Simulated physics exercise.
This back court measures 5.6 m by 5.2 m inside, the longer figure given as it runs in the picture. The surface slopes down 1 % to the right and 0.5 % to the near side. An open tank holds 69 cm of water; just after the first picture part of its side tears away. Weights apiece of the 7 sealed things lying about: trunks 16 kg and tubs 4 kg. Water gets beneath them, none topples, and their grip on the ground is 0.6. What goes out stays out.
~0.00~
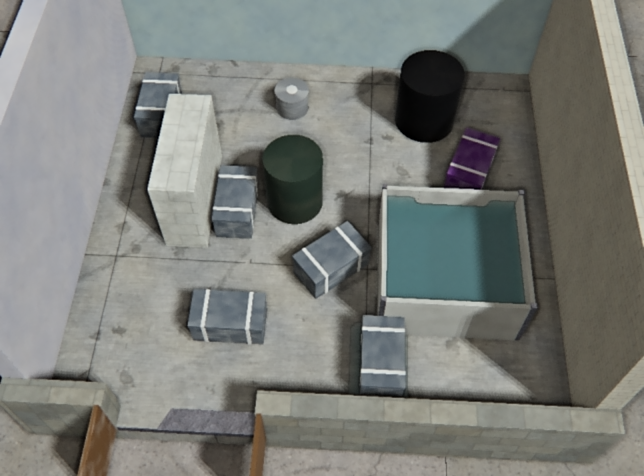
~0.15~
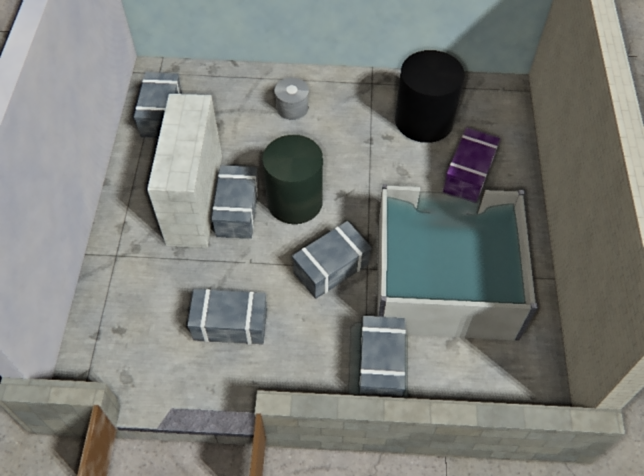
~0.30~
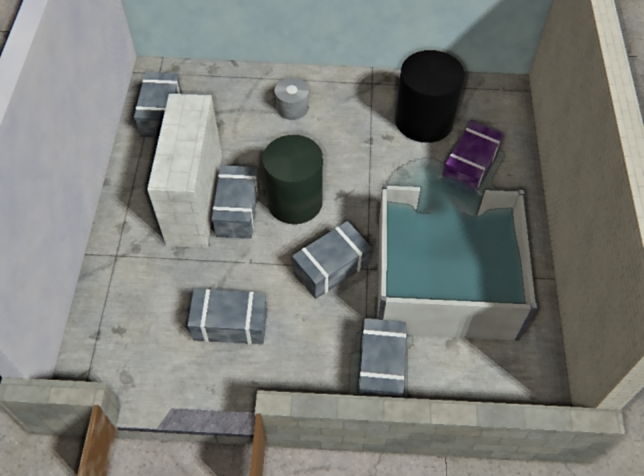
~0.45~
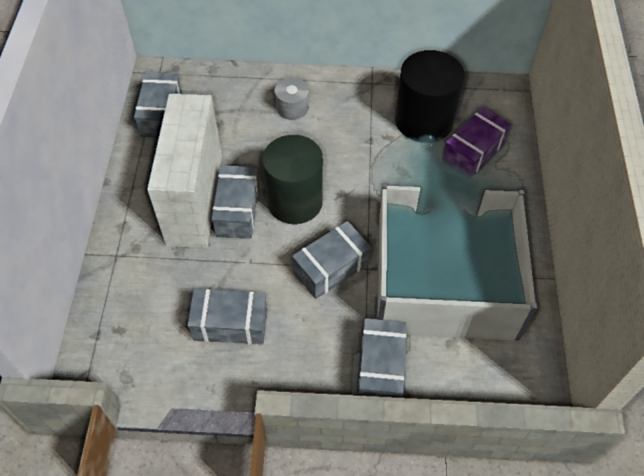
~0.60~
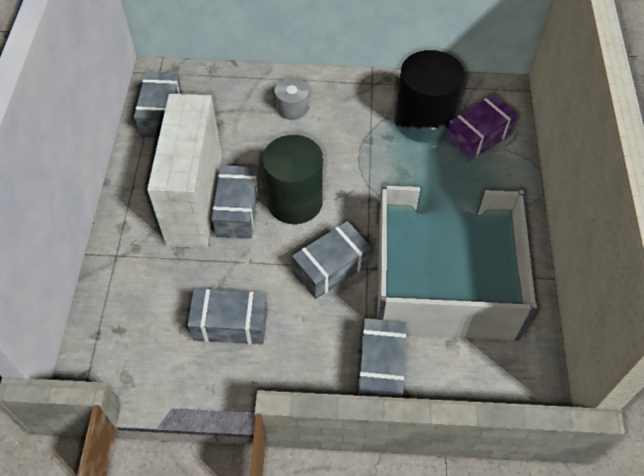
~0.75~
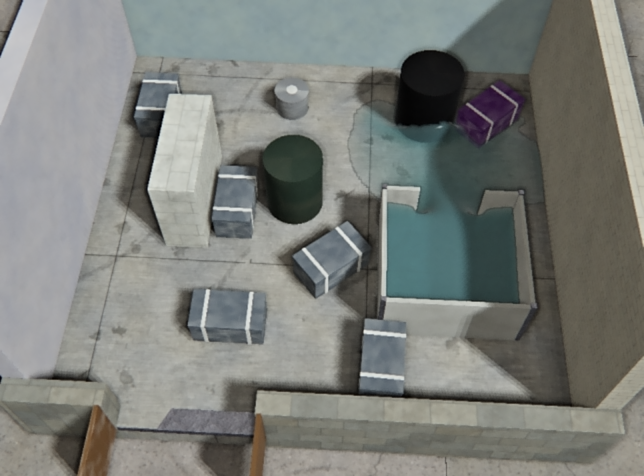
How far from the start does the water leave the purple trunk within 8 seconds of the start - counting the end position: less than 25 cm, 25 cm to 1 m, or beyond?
Purple trunk ends far away.
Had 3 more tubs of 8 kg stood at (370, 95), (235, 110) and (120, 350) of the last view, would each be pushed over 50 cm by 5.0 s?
In turn: Past it, over, less.
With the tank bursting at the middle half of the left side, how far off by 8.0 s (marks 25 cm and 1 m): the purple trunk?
Then the purple trunk holds its place.
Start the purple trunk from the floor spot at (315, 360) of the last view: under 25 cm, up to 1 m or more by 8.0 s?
It barely shifts.
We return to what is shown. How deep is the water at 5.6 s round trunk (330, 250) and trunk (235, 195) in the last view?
About 0 and 3 cm.
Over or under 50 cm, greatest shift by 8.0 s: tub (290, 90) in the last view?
Answer: Past it.
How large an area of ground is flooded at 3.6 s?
Roughly 16 m2.
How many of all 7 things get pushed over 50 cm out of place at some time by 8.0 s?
I count 3.
After 1.6 s the purple trunk is near (507, 67), 1.5 m from its start, afloat; 0 of 7 are out; 1 afloat.
After 3.6 s the purple trunk is near (436, 62), 1.6 m from its start, afloat; 0 of 7 are out; 3 afloat.
After 5.6 s the purple trunk is near (270, 67), 3.0 m from its start, afloat; 0 of 7 are out; 2 afloat.
After 8.0 s the purple trunk is near (189, 87), 3.8 m from its start, afloat; 0 of 7 are out; 2 afloat.
